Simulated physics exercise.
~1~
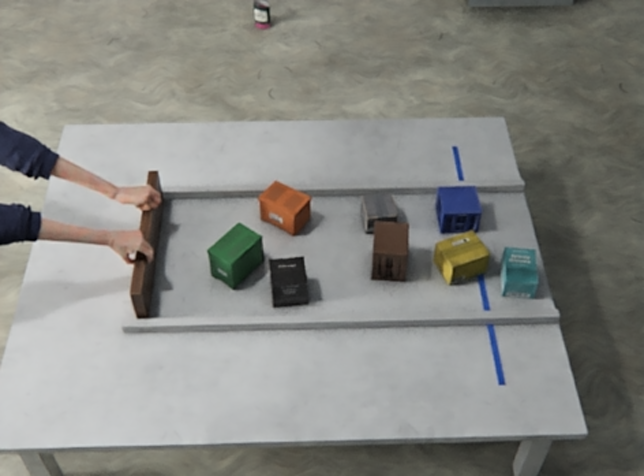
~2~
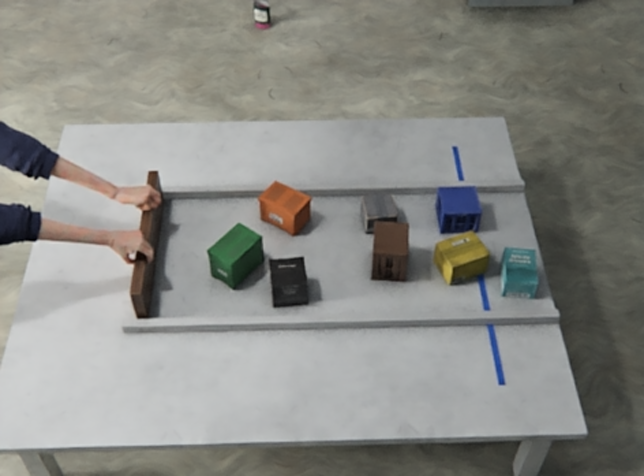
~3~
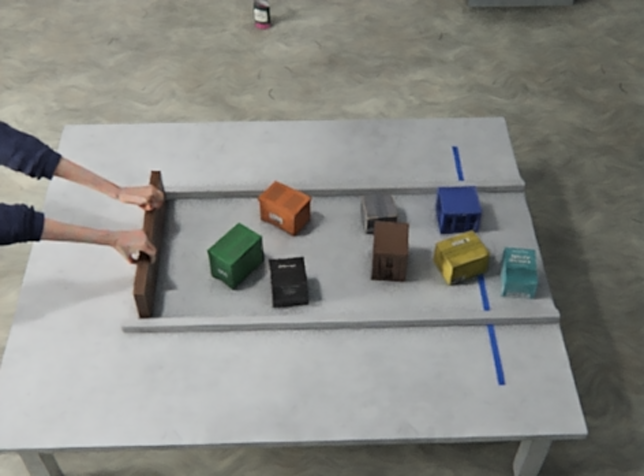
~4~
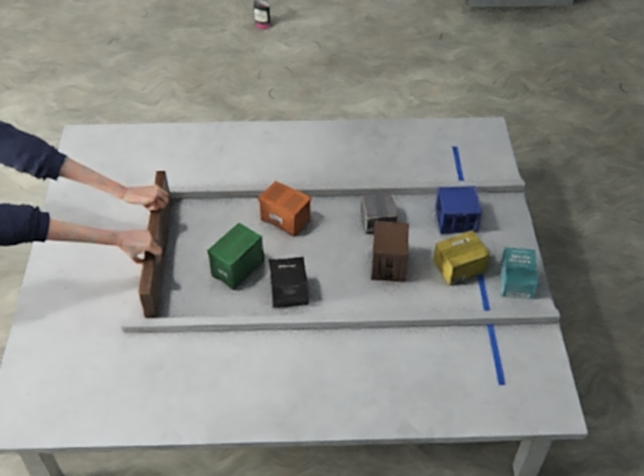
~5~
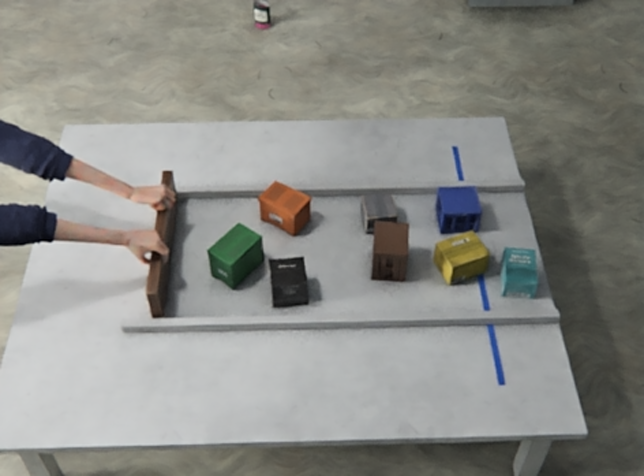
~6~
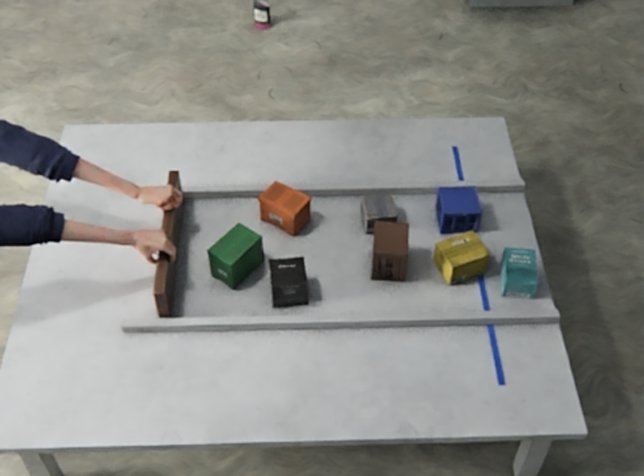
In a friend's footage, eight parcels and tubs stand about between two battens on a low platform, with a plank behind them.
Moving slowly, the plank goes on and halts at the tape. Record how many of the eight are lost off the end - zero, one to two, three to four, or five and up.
Just three or four drop.
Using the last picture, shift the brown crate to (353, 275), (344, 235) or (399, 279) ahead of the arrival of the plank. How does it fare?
At the three spots, the brown crate keeps its place, keeps its place and keeps its place.
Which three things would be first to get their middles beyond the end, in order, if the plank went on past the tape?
Order: Turquoise box, blue crate, yellow parcel.
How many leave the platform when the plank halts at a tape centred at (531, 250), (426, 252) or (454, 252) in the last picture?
Result per try: 8; 1; 2.
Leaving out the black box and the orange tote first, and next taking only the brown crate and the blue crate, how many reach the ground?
The answer is 2 and then 1.
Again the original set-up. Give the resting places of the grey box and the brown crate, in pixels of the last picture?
You'll find the first one at (531, 210) and the second at (528, 248).
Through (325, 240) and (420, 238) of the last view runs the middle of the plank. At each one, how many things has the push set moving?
The number moved is 4 and then 8.
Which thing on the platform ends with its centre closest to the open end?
The grey box, that one.
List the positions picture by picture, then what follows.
In the first frame, turquoise box (519, 273); blue crate (458, 210); yellow parcel (461, 258); plank (148, 243); tape (476, 251).
In the second frame, blue crate (458, 210); black box (288, 282).
In the third frame, yellow parcel (461, 258); grey box (379, 213).
In the fourth frame, turquoise box (519, 273); plank (156, 243).
In the fifth frame, blue crate (458, 210); orange tote (285, 209).
In the sixth frame, turquoise box (519, 273); blue crate (458, 210); yellow parcel (461, 258); plank (170, 243); tape (476, 251).
Early on, none off yet; turquoise box at rest near (519, 273); blue crate at rest near (458, 210); yellow parcel at rest near (461, 258).
Finally, the number that fall off is three or four; lost, yellow parcel, blue crate and turquoise box.
